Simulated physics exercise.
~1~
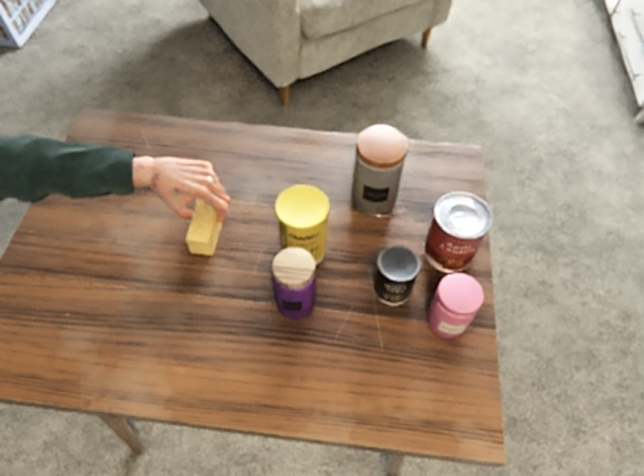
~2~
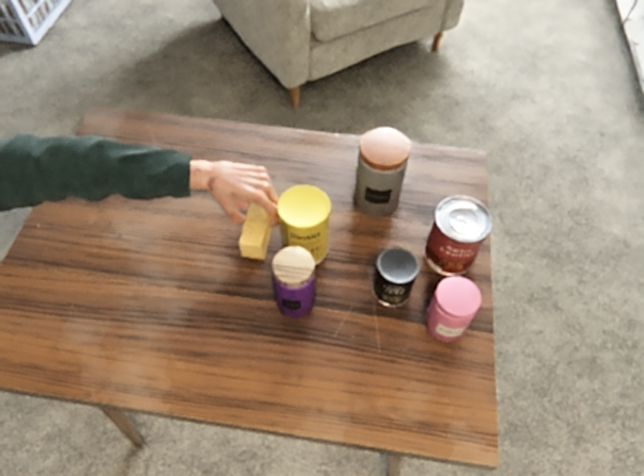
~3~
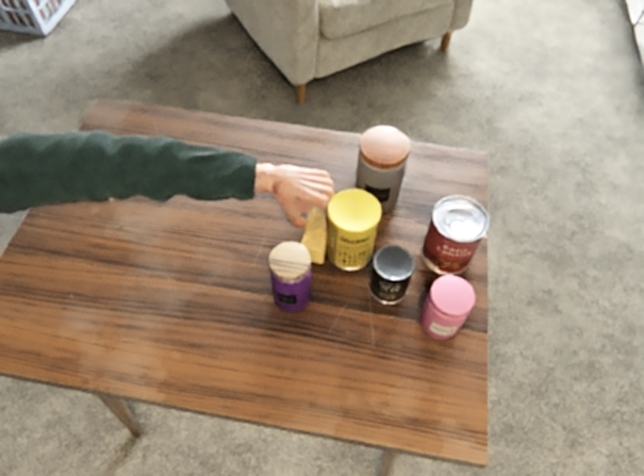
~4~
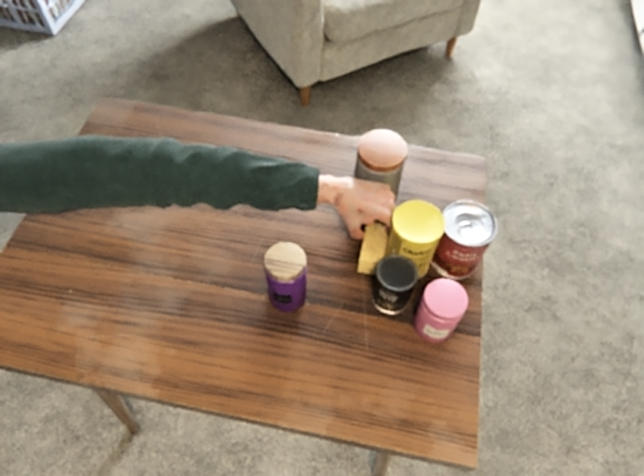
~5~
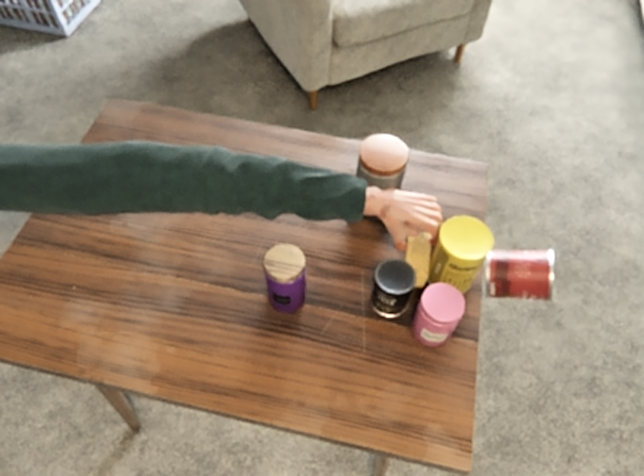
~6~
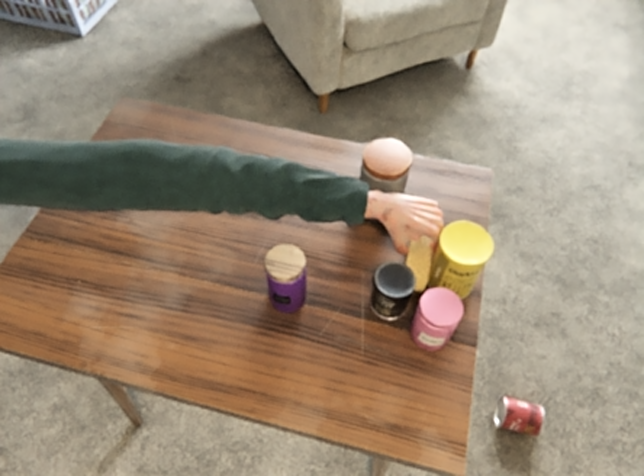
On a wooden table in a carpeted room, a hand pushed a small yellow block to the right into a yellow tin, which knocked a red tin off the edge onto the floor, while the other containers stayed on the table.
